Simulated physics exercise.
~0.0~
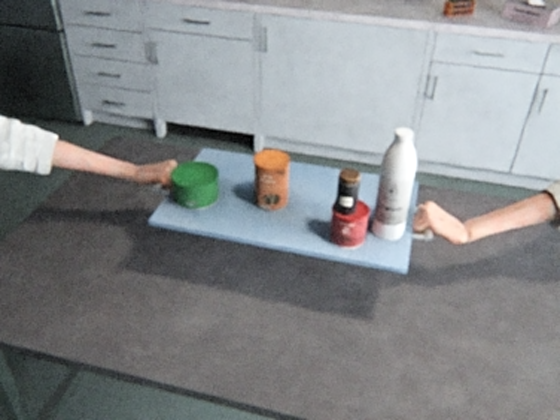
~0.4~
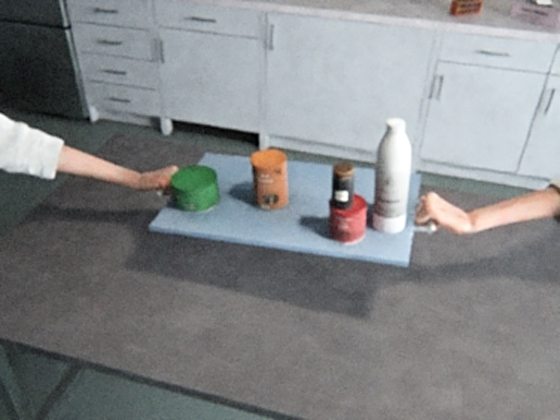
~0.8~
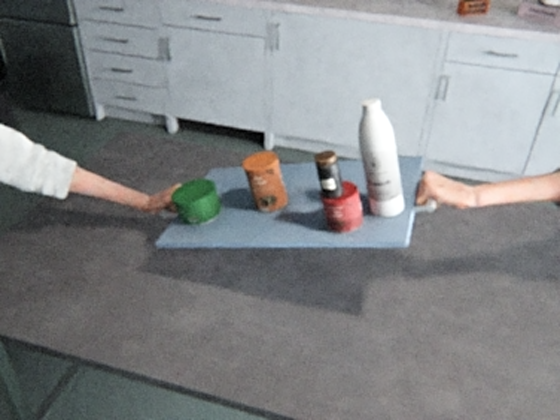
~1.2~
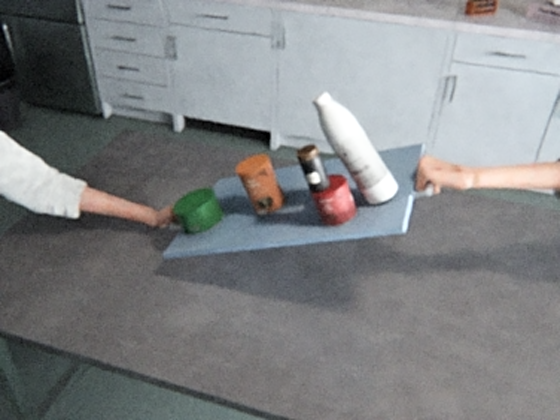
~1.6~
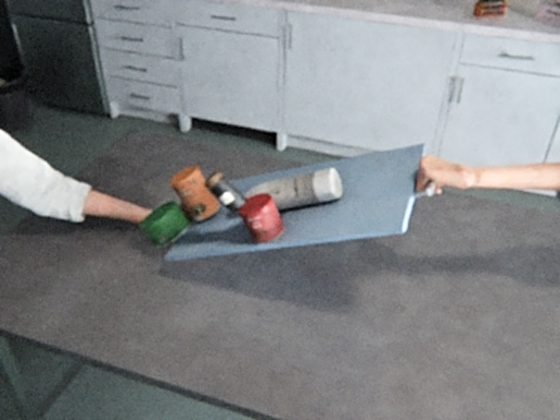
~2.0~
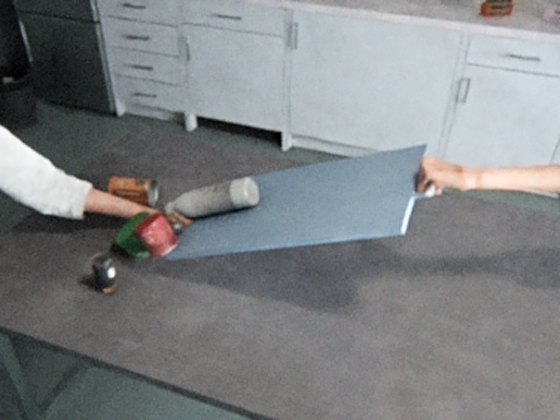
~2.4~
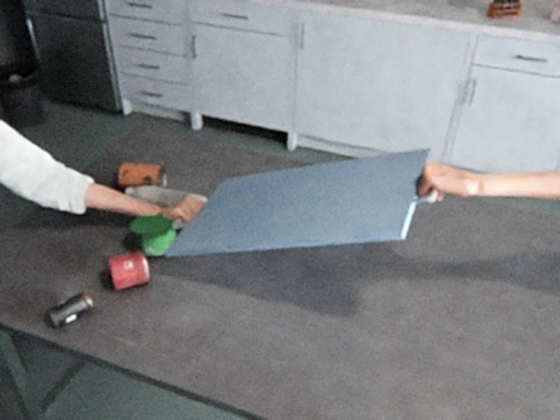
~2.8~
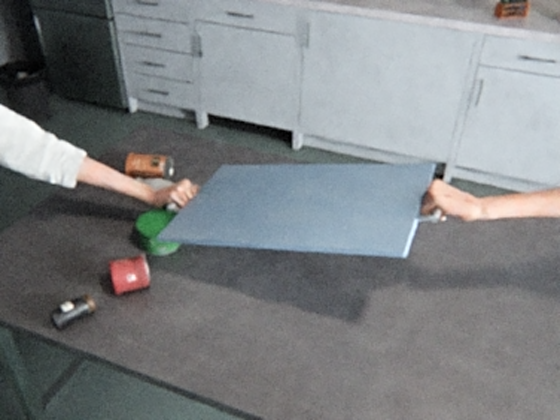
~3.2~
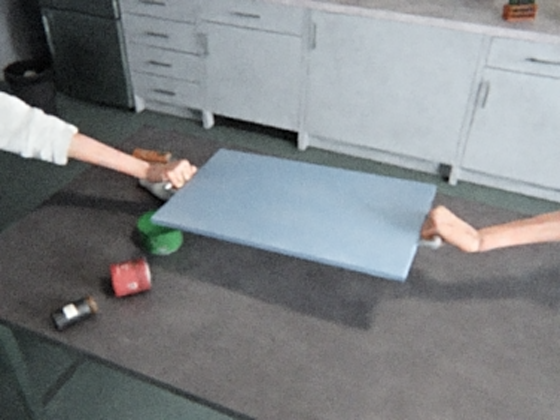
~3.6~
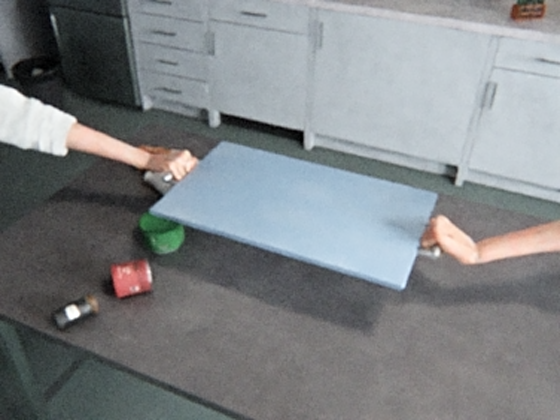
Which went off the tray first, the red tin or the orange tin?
The orange tin went off first, over the lowered left side, and the red tin followed it onto the table.
